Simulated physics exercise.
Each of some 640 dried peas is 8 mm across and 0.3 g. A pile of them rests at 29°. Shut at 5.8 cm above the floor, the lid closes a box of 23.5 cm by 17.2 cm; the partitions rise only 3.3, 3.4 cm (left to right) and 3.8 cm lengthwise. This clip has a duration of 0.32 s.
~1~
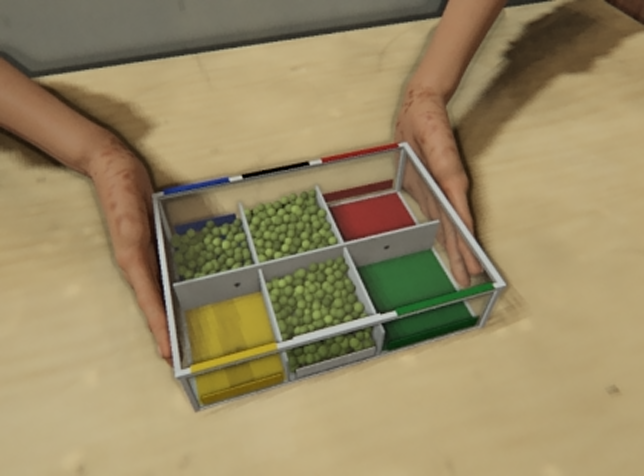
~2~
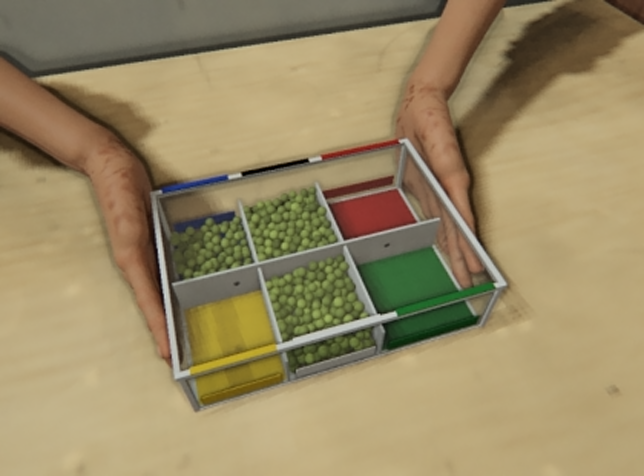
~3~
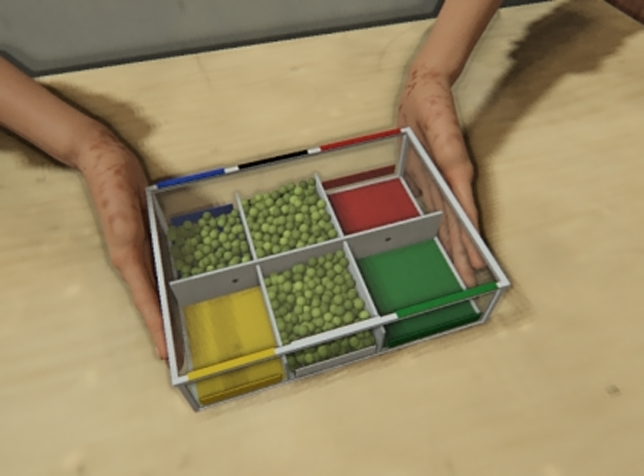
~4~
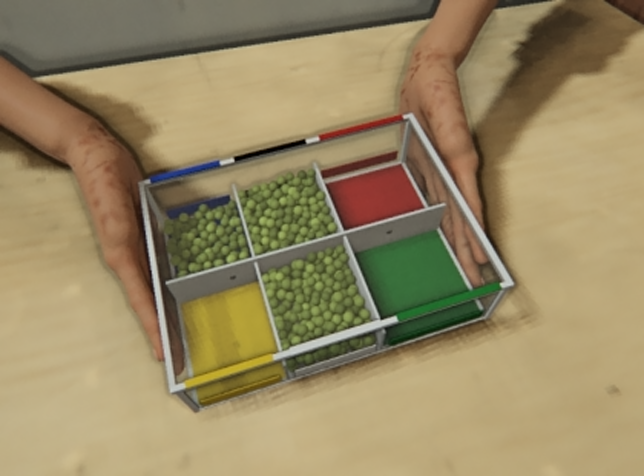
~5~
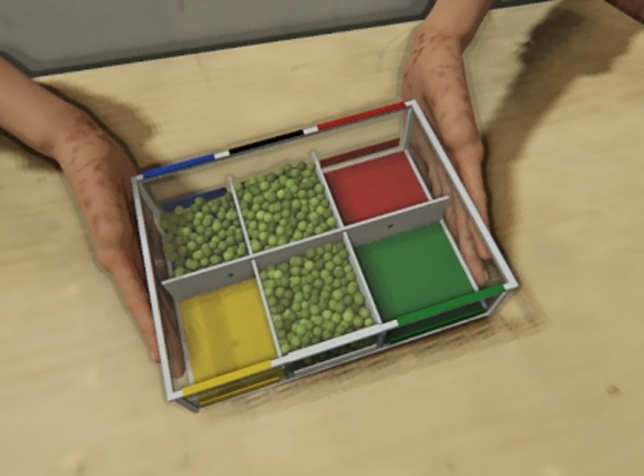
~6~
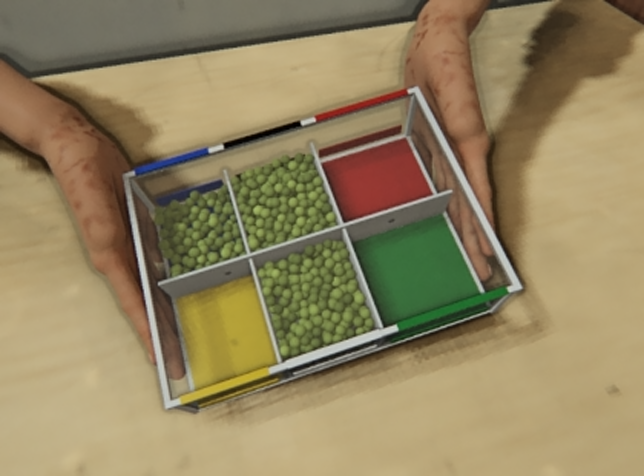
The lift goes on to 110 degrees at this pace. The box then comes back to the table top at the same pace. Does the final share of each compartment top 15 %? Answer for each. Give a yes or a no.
In order: Red: Stays behind the line; blue: Stays behind the line; green: Stays behind the line; yellow: Crosses the line; white: Crosses the line; black: Stays behind the line.
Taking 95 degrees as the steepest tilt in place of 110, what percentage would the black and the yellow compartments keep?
Result - black 10 percent, yellow 50 percent.
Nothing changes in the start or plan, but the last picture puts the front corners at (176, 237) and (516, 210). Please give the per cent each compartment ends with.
By the end red holds 45%, blue holds 15%, green holds 0%, yellow holds 0%, white holds 5% and black holds 35%.
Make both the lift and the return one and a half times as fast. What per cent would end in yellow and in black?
That gives yellow 55 percent and black 0 percent.
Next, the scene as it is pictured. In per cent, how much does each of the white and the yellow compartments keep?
In the white compartment 35 percent, in the yellow 55 percent.
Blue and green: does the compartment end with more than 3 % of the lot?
Blue: True; green: False.
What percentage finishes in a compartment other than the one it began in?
60 percent.
Then, 1.38 s after the last picture, tilt 110 degrees; blue 15 %, yellow 40 %, white 35 %, black 10 %.
Then, 2.30 s after the last picture, tilt 49 degrees; blue 10 %, yellow 55 %, white 35 %.
Then, 3.21 s after the last picture, tilt 0 degrees; blue 10 %, yellow 55 %, white 35 %.
In the end, red 0 %, blue 10 %, green 0 %, yellow 55 %, white 35 %, black 0 %.
